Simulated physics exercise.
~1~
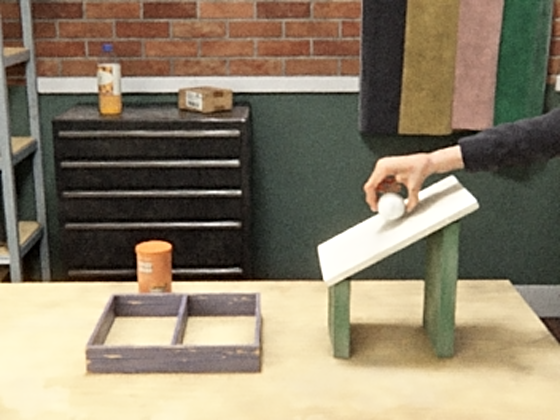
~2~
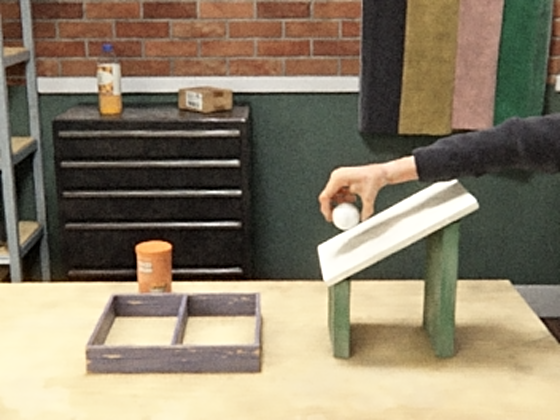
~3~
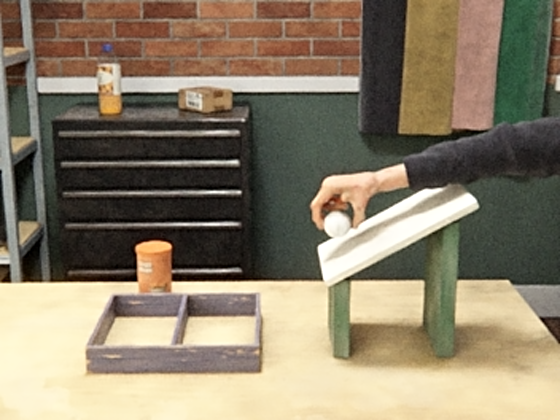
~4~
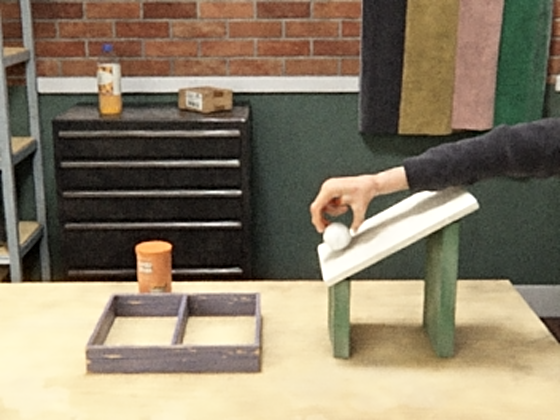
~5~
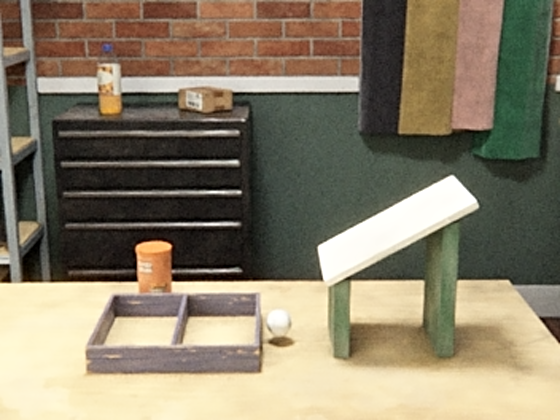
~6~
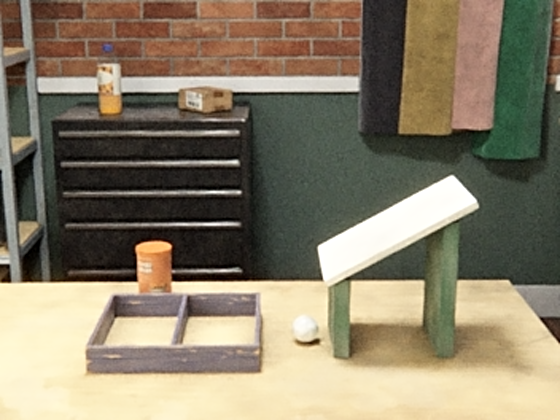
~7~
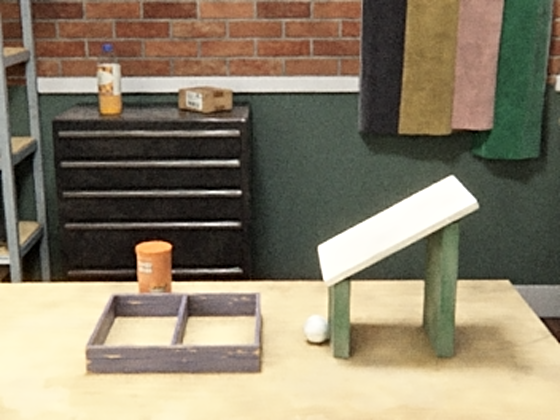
A hand releases a white ball on a sloping board, and it ends outside the tray.
